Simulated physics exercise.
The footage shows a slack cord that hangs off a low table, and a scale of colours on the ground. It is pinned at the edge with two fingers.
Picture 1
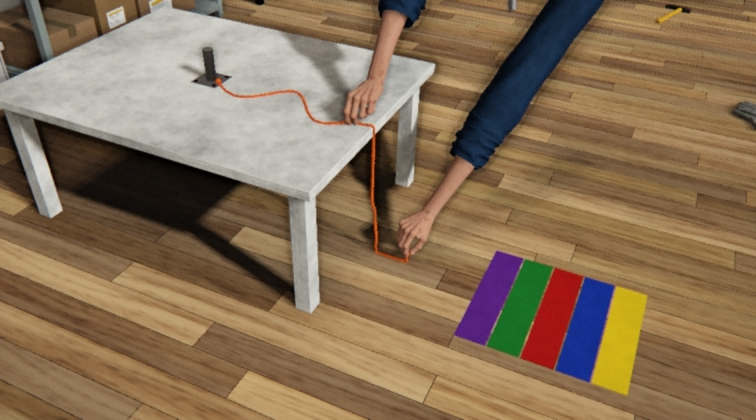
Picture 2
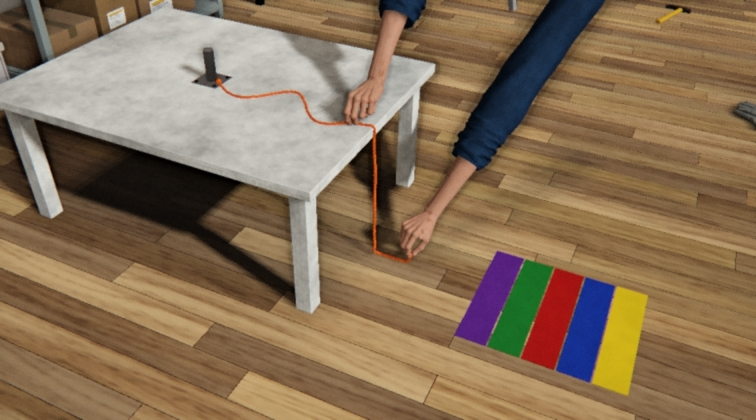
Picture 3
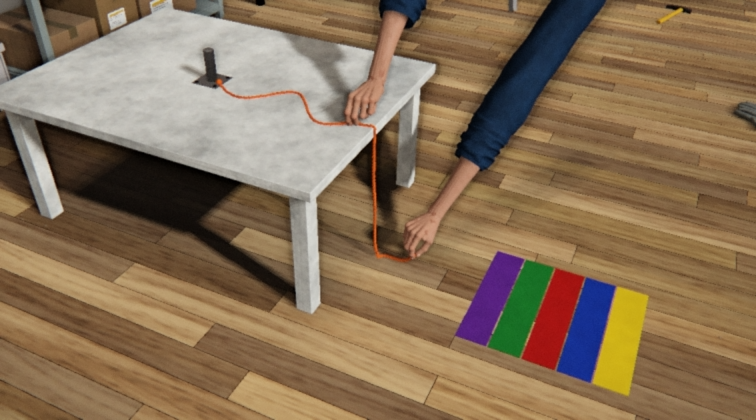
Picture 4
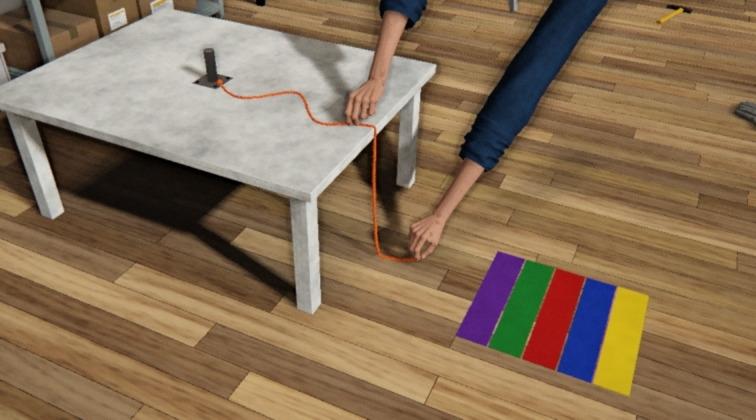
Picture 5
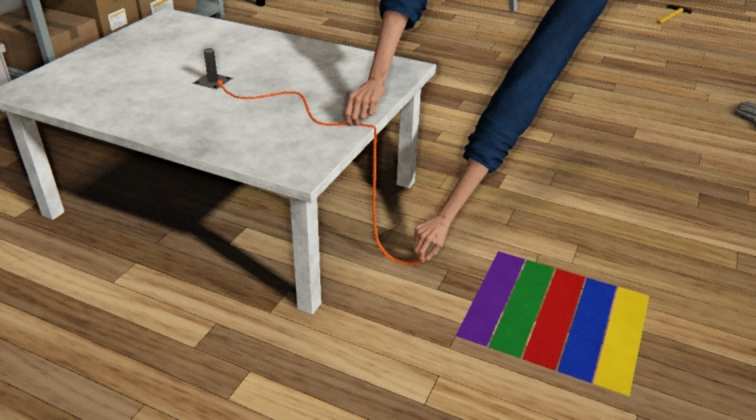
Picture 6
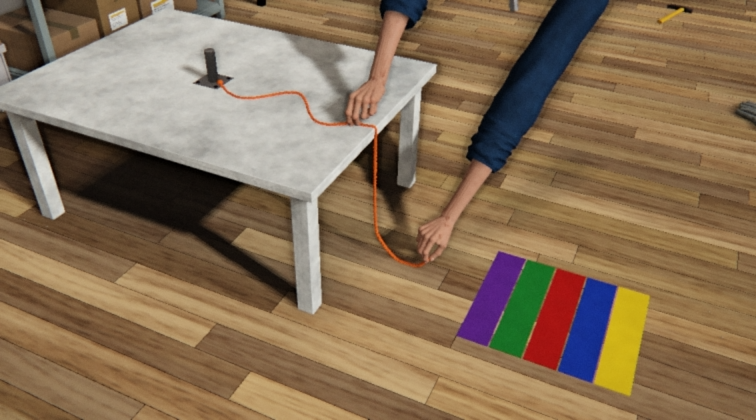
An orange cord hangs off a low table as a hand draws its end slightly right.
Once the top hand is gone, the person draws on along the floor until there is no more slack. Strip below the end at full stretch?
Red.
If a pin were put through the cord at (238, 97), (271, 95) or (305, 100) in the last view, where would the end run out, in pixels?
First near (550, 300), then near (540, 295), then near (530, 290).
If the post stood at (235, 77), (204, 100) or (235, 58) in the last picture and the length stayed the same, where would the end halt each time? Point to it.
Pixels, try by try: About (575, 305), (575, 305), (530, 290).
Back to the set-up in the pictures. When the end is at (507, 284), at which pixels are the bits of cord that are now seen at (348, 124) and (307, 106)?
In order: (379, 142) and (332, 112).
A little later, end near (507, 284); over purple.
Next, end near (539, 294); over green.
When it is tight, end near (558, 300); over red. It gets as far as the red strip.
